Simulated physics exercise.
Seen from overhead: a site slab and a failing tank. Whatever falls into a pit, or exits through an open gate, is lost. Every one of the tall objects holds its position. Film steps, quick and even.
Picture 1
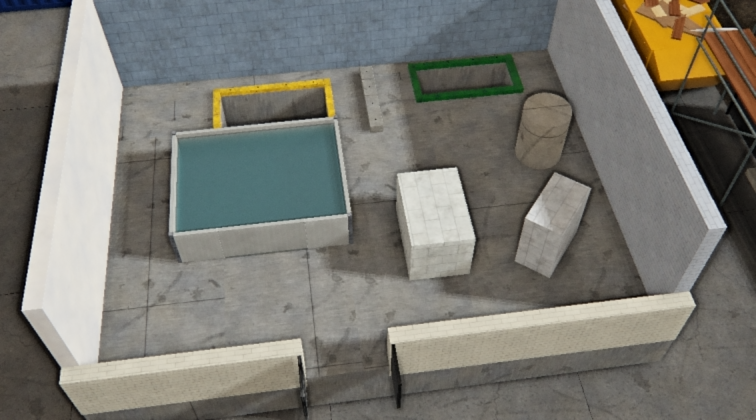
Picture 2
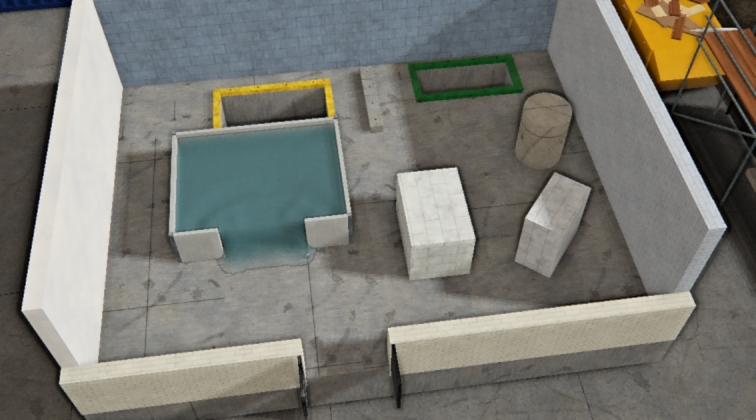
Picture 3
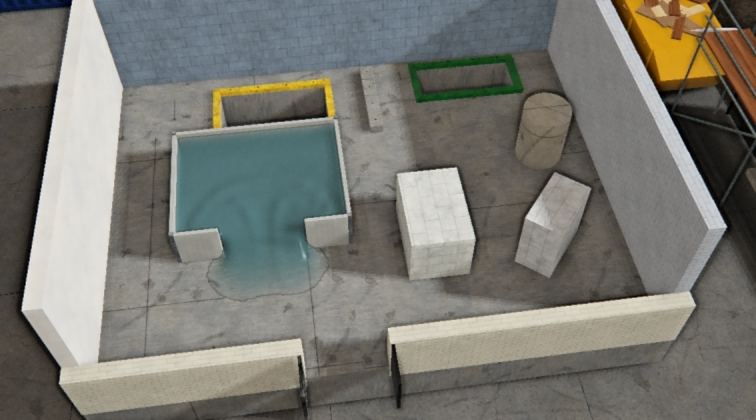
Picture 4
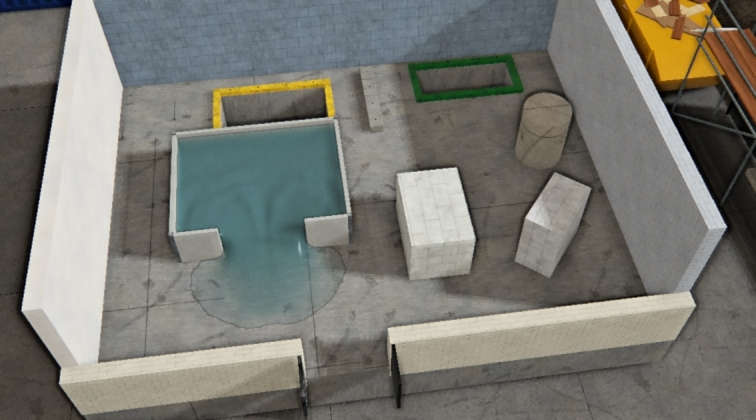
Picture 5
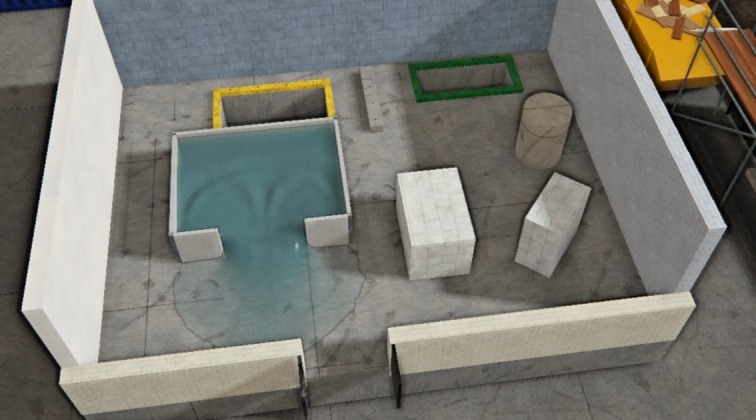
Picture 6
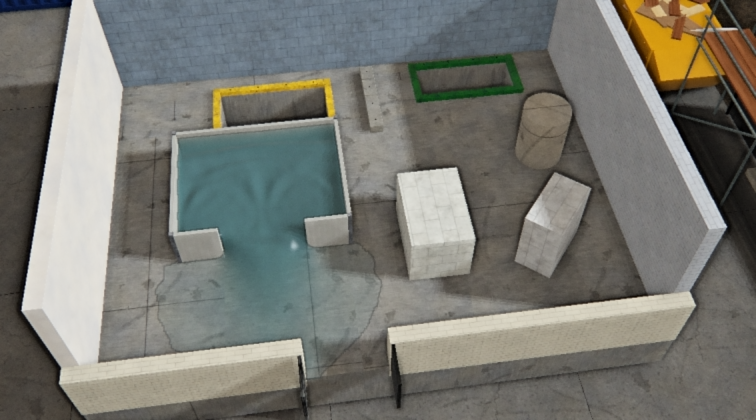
On a walled concrete slab seen from above, a section of a rectangular tank's front wall opens and blue-green water pours out, spreading in a widening fan toward the gap in the low front wall while the blocks stay still.
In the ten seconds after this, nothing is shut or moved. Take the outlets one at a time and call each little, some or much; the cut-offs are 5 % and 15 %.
In order: The gate catches much; the green pit catches little; the yellow pit catches little.
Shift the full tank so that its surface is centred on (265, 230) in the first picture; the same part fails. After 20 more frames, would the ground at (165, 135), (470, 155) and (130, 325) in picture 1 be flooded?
Going through the three spots, I'd say swamped, high and dry, swamped.
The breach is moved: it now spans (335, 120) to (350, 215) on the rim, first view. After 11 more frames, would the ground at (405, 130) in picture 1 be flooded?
Check at the given point: Inundated.
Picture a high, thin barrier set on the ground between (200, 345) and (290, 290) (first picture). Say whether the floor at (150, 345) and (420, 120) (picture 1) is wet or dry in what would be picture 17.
In turn, the first is submerged and the second spared.
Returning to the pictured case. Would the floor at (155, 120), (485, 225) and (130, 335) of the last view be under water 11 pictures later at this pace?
In that order, the three spots are high and dry, high and dry and soaked.
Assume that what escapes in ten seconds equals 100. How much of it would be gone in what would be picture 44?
Roughly 75 percent.
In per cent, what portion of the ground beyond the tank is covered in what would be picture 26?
I'd put it at roughly 40 per cent.
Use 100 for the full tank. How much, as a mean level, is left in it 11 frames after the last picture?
Estimate: Around 58 %.
A moment on, water covers 15 % of the floor; the gate 2 %, the green pit 0 %, the yellow pit 0 %.
Next, water covers 20 % of the floor; the gate 8 %, the green pit 0 %, the yellow pit 0 %.
Then, water covers 40 % of the floor; the gate 14 %, the green pit 0 %, the yellow pit 0 %.
Later, water covers 55 % of the floor; the gate 22 %, the green pit 0 %, the yellow pit 0 %.
In the end, water covers 85 % of the floor; the gate 27 %, the green pit 0 %, the yellow pit 1 %.
